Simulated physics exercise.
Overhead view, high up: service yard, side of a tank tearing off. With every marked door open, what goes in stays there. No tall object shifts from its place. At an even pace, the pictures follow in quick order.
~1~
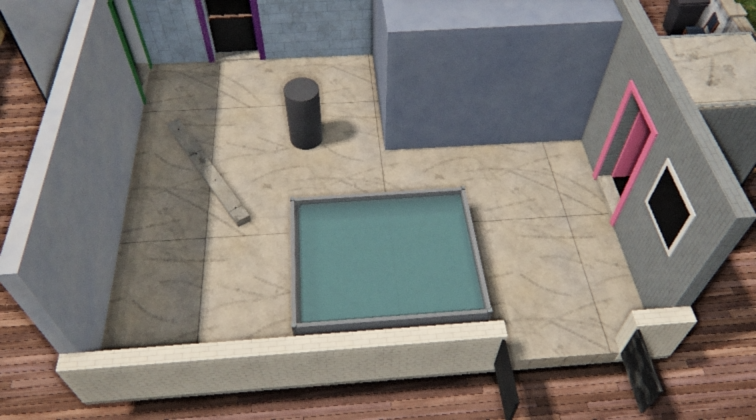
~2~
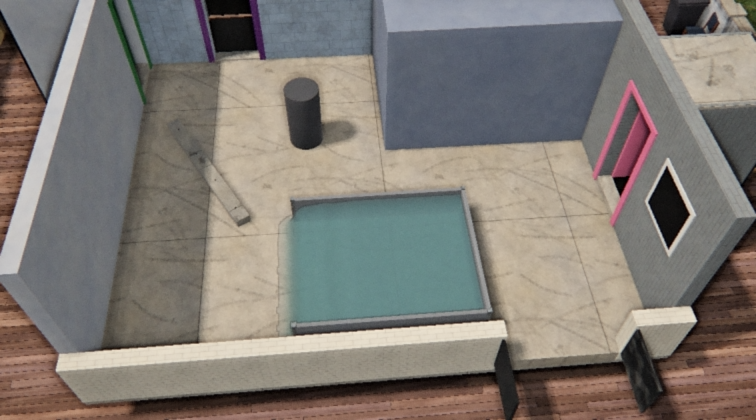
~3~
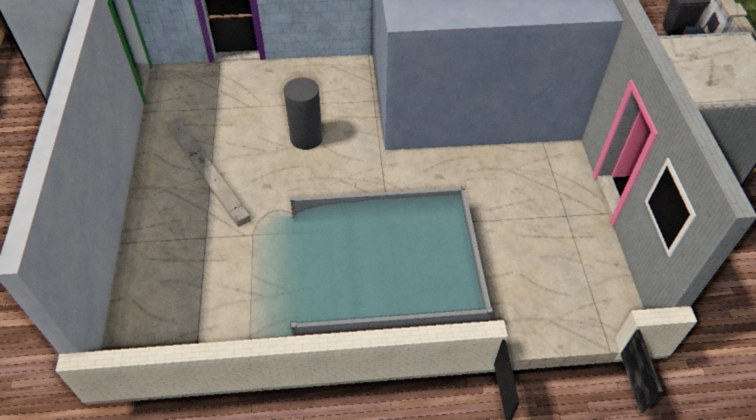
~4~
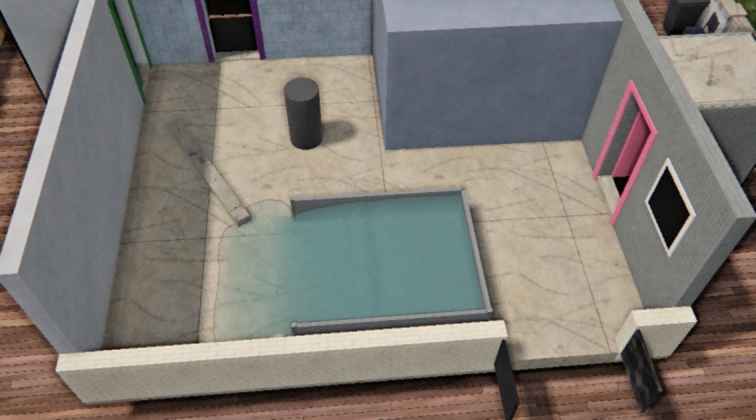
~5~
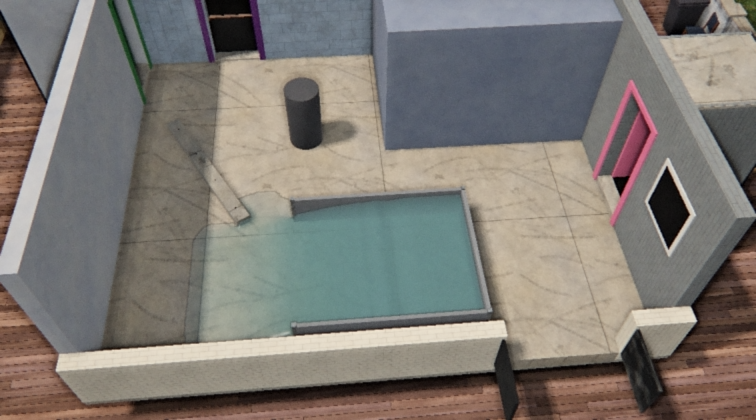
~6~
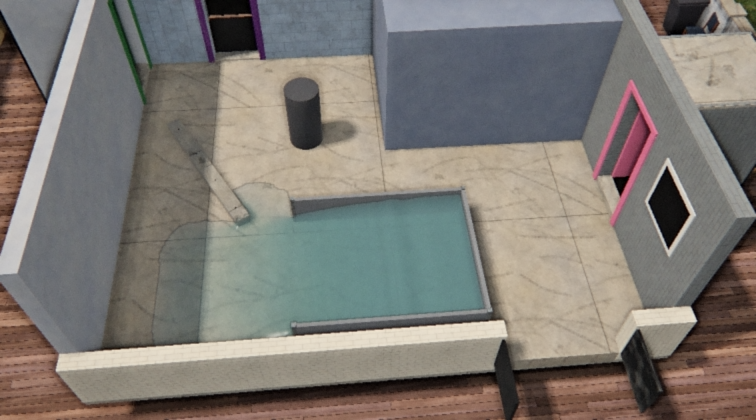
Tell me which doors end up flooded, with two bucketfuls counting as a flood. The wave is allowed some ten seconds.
Here is how it goes: The purple door ends up flooded; the green door escapes flooding; the pink door escapes flooding.
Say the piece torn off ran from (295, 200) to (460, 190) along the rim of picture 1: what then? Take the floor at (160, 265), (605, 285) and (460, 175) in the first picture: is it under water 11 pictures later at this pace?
So that's left bare for the first, left bare for the second and waterlogged for the third.
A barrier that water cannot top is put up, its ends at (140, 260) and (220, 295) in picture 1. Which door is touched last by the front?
The door marked pink.
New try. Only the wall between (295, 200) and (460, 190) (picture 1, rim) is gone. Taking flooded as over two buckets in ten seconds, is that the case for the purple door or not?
Well, I'd say the purple door gets more.
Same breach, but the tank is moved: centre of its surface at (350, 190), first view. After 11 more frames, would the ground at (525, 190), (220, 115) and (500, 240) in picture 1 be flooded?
First spot stays unwetted, second spot gets drenched, third spot stays unwetted.
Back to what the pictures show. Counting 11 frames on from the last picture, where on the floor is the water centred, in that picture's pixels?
It is near (283, 281).
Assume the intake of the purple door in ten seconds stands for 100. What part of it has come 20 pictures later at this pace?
It comes to around 0 percent of the ten-second total.
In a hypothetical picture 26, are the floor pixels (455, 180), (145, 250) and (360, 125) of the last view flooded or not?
Result, in order: Unflooded / waterlogged / unflooded.
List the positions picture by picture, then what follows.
The first picture shows the water tank at (385, 255) is whole and still.
In the second picture, the front is at a hidden place, out from the gap at (298, 273).
In the third picture, water pours out at (298, 274) and has run to a hidden place.
In the fourth picture, water pours out at (298, 275) and has run to a hidden place.
In the fifth picture, water pours out at (298, 275) and has run to a hidden place.
In the sixth picture, water pours out at (298, 275) and has run to a hidden place.
A moment on, water covers 25 % of the floor; the purple door not reached, the green door not reached, the pink door not reached.
Next, water covers 30 % of the floor; the purple door not reached, the green door not reached, the pink door not reached.
Then, water covers 45 % of the floor; the purple door not reached, the green door wet at the sill, nothing in, the pink door not reached.
Later, water covers 65 % of the floor; the purple door under two buckets in, the green door under two buckets in, the pink door not reached.
In the end, water covers 75 % of the floor; the purple door over two buckets in, the green door under two buckets in, the pink door wet at the sill, nothing in.
